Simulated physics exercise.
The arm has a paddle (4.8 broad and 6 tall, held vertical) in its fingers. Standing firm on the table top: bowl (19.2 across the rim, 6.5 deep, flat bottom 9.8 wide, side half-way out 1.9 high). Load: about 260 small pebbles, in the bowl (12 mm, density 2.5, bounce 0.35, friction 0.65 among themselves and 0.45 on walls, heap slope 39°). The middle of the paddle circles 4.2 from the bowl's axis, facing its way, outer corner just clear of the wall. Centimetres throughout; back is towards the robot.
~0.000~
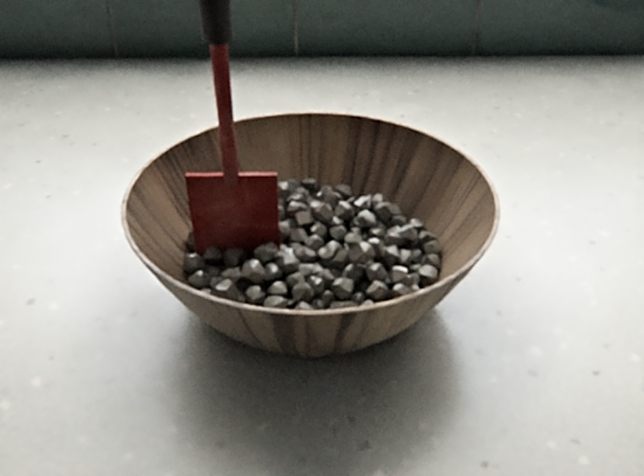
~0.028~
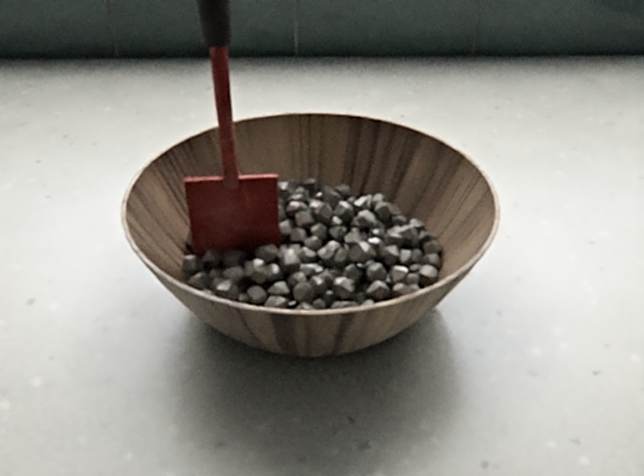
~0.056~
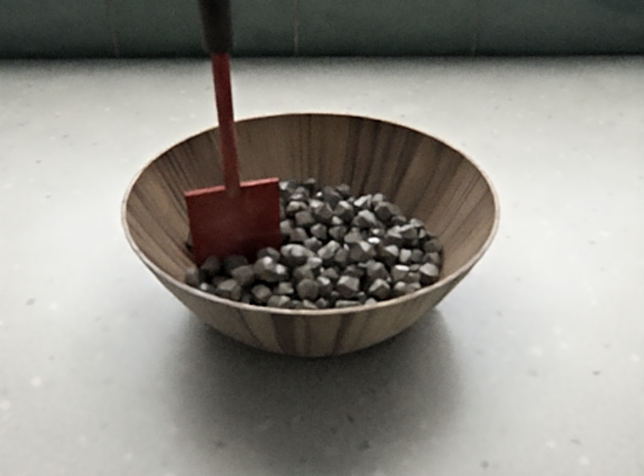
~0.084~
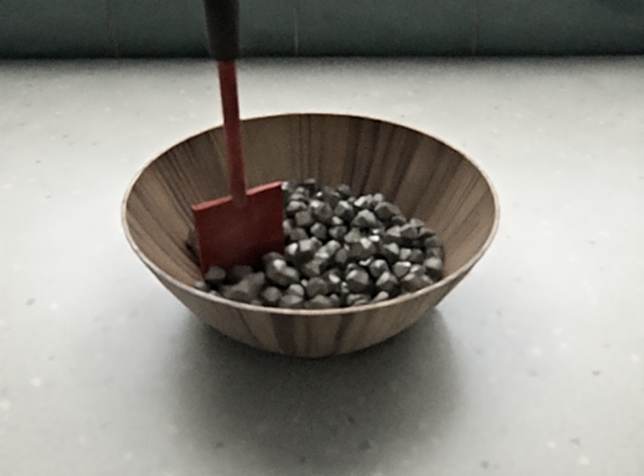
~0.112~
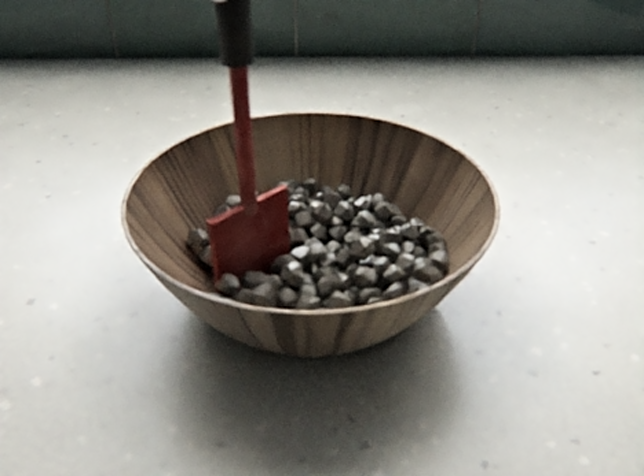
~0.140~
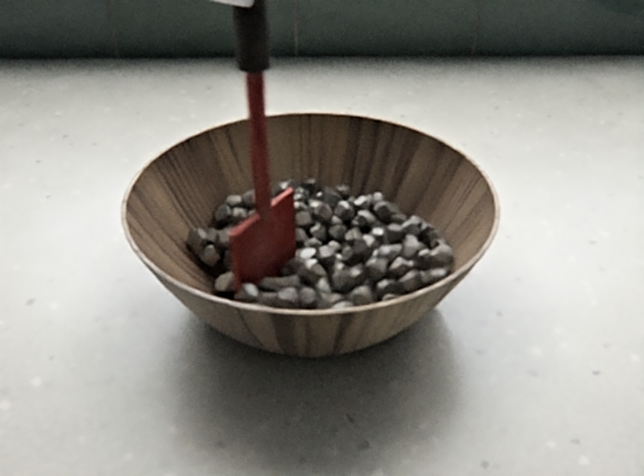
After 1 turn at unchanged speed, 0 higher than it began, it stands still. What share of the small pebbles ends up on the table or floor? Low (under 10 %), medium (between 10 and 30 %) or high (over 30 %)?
A low share, under 10 %, ends on the table or floor.
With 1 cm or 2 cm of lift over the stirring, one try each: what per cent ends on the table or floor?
About 5 and 5 per cent.
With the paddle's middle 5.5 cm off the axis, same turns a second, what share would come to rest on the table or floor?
It would be near 0 per cent.
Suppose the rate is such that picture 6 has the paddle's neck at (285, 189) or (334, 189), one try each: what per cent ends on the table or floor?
About 10 and 20 per cent.
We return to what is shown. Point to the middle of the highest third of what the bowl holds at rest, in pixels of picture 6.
Near (223, 271).
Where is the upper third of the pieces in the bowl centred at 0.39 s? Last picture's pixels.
At about (402, 184).
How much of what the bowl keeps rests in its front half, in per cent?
Some 75 per cent.
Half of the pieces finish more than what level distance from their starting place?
Some 9 cm.
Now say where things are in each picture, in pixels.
The first frame shows paddle neck at (229, 148), 0° round; upper third of the load around (310, 251), from x 195 to 435, top at y 185; 257 in the bowl.
The second frame shows paddle neck at (228, 152), 5° round; upper third of the load around (310, 251), from x 195 to 435, top at y 185.
The third frame shows paddle neck at (230, 160), 17° round; upper third of the load around (310, 257), from x 195 to 435, top at y 185.
The fourth frame shows paddle neck at (236, 169), 30° round; upper third of the load around (315, 263), from x 195 to 435, top at y 185.
The fifth frame shows paddle neck at (247, 176), 43° round; upper third of the load around (323, 264), from x 195 to 440, top at y 185.
The sixth frame shows paddle neck at (262, 183), 56° round; upper third of the load around (342, 268), from x 195 to 445, top at y 185; 257 in the bowl.
After 0.39 s, 174° round, highest piece 8 above the table; 256 in the bowl, 1 in flight or on the tool.
After 0.64 s, 292° round, highest piece 8 above the table; 247 in the bowl, 7 on the table or floor, 3 in flight or on the tool.
After 0.97 s, 0° round, highest piece 7 above the table; 240 in the bowl, 17 on the table or floor.
After 1.67 s, 0° round, highest piece 7 above the table; 240 in the bowl, 17 on the table or floor.
At rest, 240 in the bowl, 17 on the table or floor. That is 7 % on the table or floor.
